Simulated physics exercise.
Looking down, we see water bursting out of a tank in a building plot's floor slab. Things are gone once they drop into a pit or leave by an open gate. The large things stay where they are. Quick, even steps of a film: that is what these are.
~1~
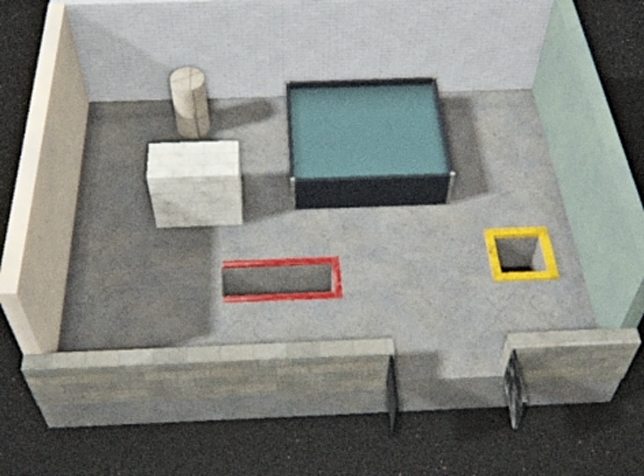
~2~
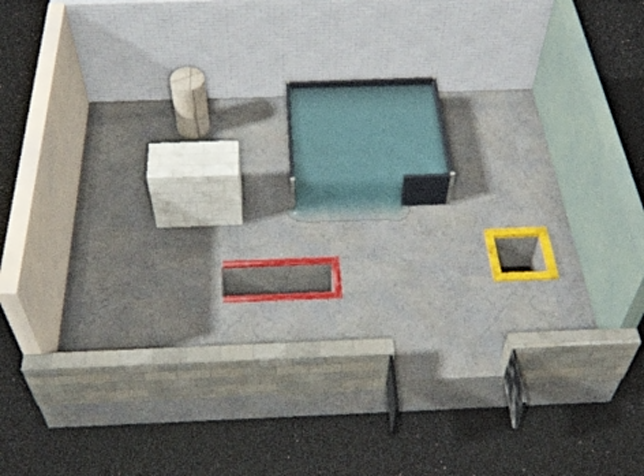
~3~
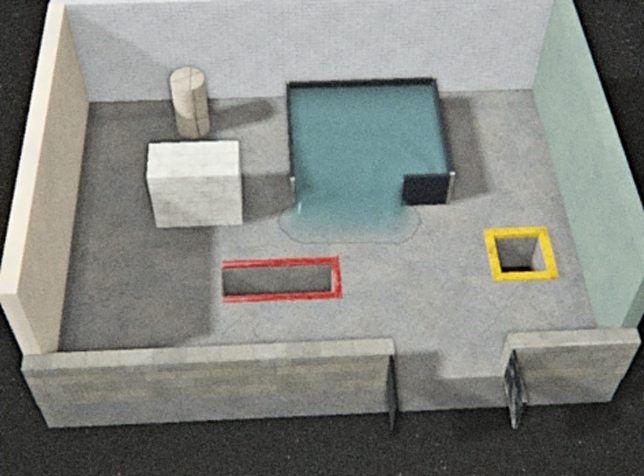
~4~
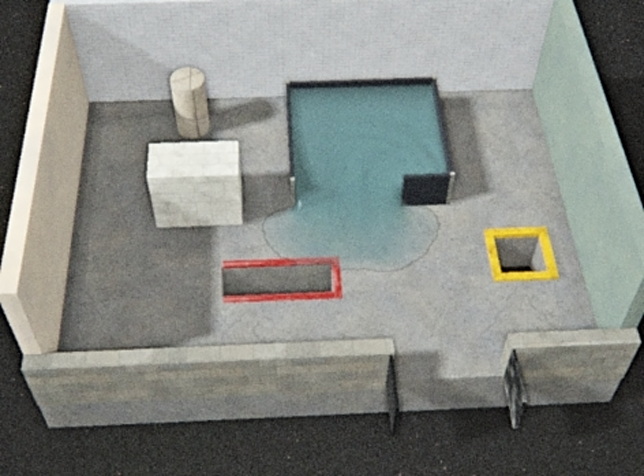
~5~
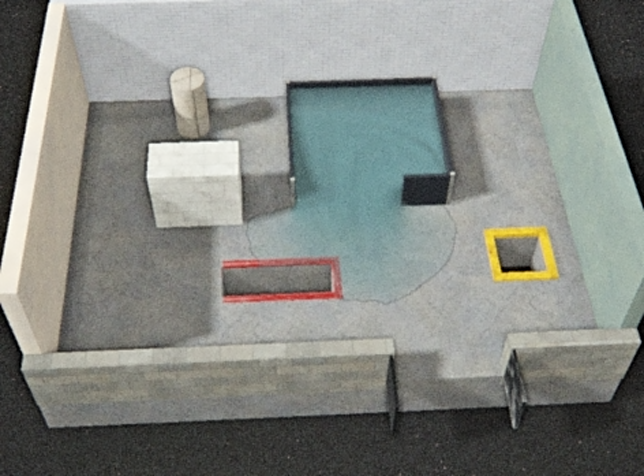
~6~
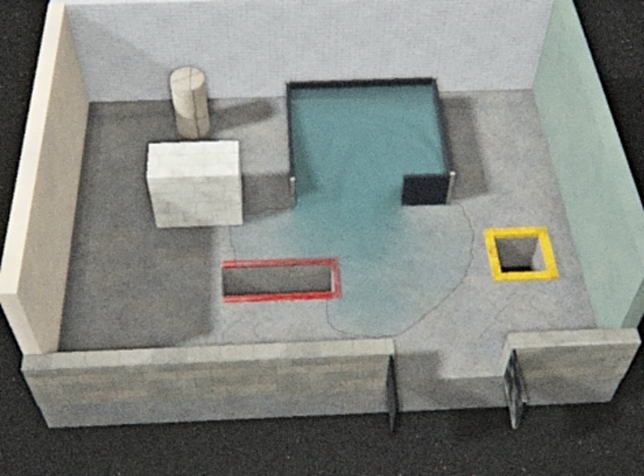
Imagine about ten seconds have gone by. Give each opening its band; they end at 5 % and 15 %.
In the end the gate claims a heavy share - exceeding fifteen per cent; the red pit claims a heavy share - exceeding fifteen per cent; the yellow pit claims a light share - short of five per cent.
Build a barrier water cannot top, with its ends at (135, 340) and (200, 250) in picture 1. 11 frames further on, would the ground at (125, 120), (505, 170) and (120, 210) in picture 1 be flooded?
Spared; spared; spared.
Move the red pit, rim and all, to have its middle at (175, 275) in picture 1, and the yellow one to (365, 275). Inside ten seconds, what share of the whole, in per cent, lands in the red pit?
Out of every hundred parts, the red pit gets 14.
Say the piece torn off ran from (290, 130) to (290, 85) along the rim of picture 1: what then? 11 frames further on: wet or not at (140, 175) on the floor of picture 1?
Short answer - sodden.
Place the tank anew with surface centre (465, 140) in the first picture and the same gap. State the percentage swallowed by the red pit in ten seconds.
The red pit gets around 6 per cent.
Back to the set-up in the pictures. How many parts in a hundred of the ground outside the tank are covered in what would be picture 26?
It comes to roughly 40 in a hundred.
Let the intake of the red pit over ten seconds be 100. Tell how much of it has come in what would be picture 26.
Approximately 65 per cent.
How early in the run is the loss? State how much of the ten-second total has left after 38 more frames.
I'd put it near 85 in a hundred.
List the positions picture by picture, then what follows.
In the first picture, the water tank at (367, 130) is whole and still.
In the second picture, water pours out at (348, 198) and has run to (405, 209).
In the third picture, the front is at (408, 233), out from the gap at (348, 199).
In the fourth picture, the front is at (408, 260), out from the gap at (348, 199).
In the fifth picture, the front is at (393, 296), out from the gap at (348, 199).
In the sixth picture, water pours out at (348, 199) and has run to (393, 330).
A moment on, water covers 25 % of the floor; the gate 1 %, the red pit 8 %, the yellow pit 0 %.
Next, water covers 30 % of the floor; the gate 6 %, the red pit 17 %, the yellow pit 0 %.
Then, water covers 40 % of the floor; the gate 14 %, the red pit 27 %, the yellow pit 0 %.
Later, water covers 55 % of the floor; the gate 21 %, the red pit 35 %, the yellow pit 0 %.
In the end, water covers 70 % of the floor; the gate 25 %, the red pit 42 %, the yellow pit 0 %.
